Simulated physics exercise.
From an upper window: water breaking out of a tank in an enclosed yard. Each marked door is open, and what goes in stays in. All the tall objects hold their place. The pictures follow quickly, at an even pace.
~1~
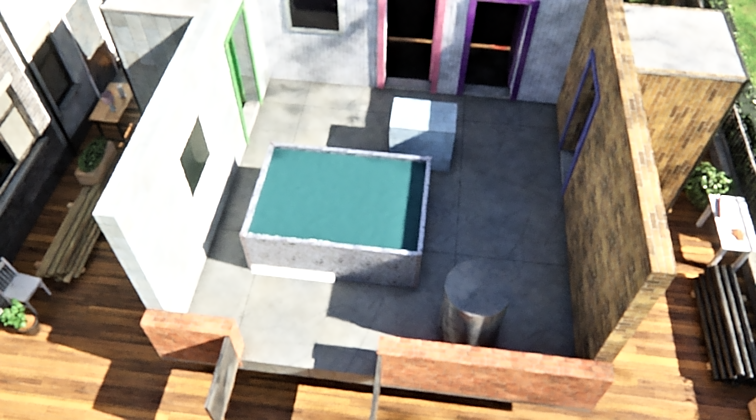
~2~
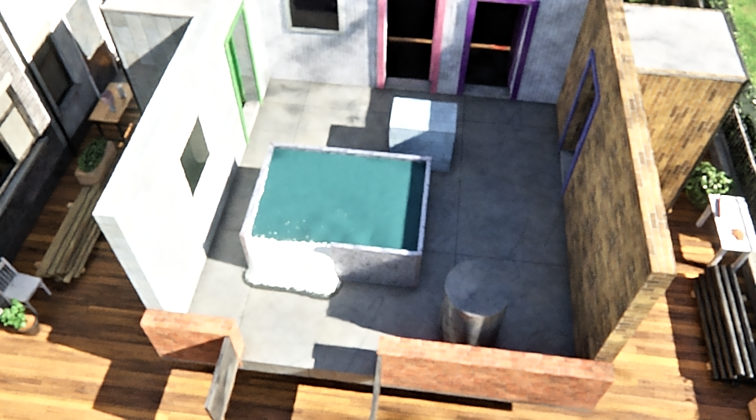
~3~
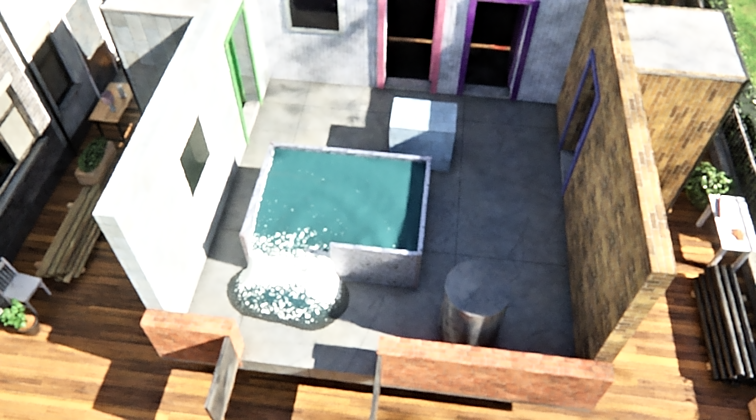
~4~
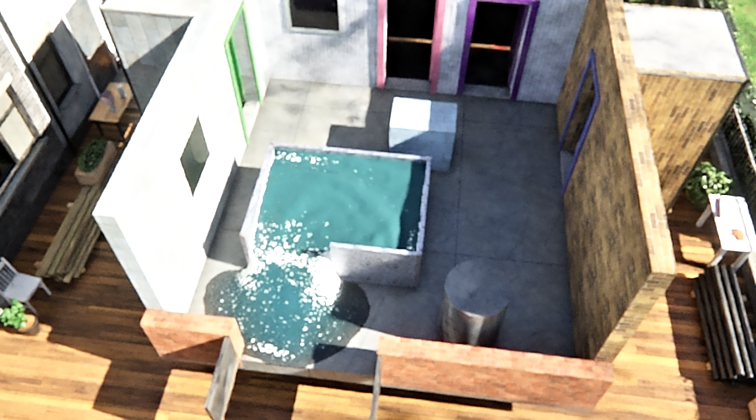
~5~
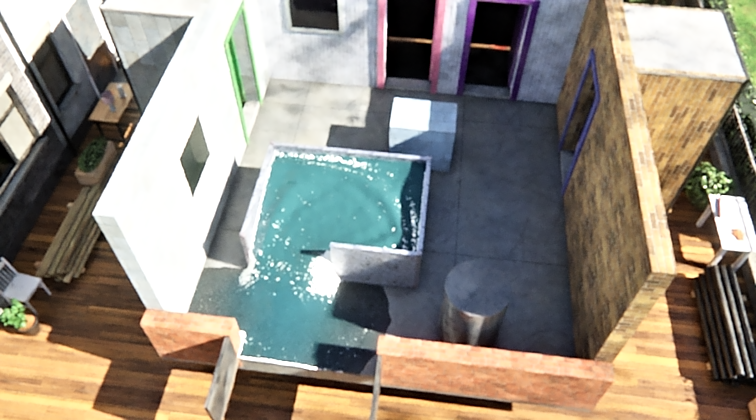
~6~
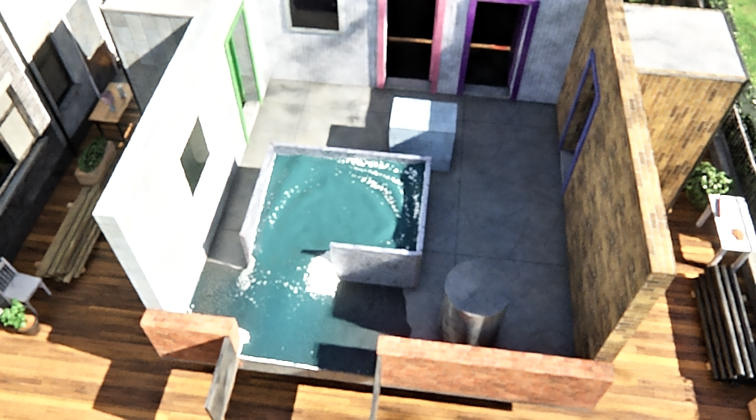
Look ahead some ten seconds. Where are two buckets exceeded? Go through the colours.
The pink door admits no more than that; the purple door admits no more than that; the green door admits no more than that; the blue door admits no more than that.
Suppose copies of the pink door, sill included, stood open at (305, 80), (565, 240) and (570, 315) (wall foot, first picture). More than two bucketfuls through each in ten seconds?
In turn: Goes over, takes less, holds.
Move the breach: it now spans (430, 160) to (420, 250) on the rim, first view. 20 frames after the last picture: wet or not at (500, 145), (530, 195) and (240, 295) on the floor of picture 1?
As listed: Flooded, under water, flooded.
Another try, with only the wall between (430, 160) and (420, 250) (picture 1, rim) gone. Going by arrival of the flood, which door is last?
Last comes the green-painted one.
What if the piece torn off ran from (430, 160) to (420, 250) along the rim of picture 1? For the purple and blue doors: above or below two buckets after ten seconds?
My reading: Purple door goes over, blue door takes more.
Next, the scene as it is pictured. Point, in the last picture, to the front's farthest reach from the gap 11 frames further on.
Around (567, 382).
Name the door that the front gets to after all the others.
It is the blue one.
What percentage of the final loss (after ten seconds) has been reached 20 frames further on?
Close to 60 %.
A moment on, water covers 15 % of the floor; the pink door not reached, the purple door not reached, the green door not reached, the blue door not reached.
Next, water covers 20 % of the floor; the pink door not reached, the purple door not reached, the green door not reached, the blue door not reached.
Then, water covers 30 % of the floor; the pink door not reached, the purple door not reached, the green door wet at the sill, nothing in, the blue door not reached.
Later, water covers 55 % of the floor; the pink door wet at the sill, nothing in, the purple door wet at the sill, nothing in, the green door wet at the sill, nothing in, the blue door not reached.
In the end, water covers 80 % of the floor; the pink door wet at the sill, nothing in, the purple door wet at the sill, nothing in, the green door wet at the sill, nothing in, the blue door wet at the sill, nothing in.
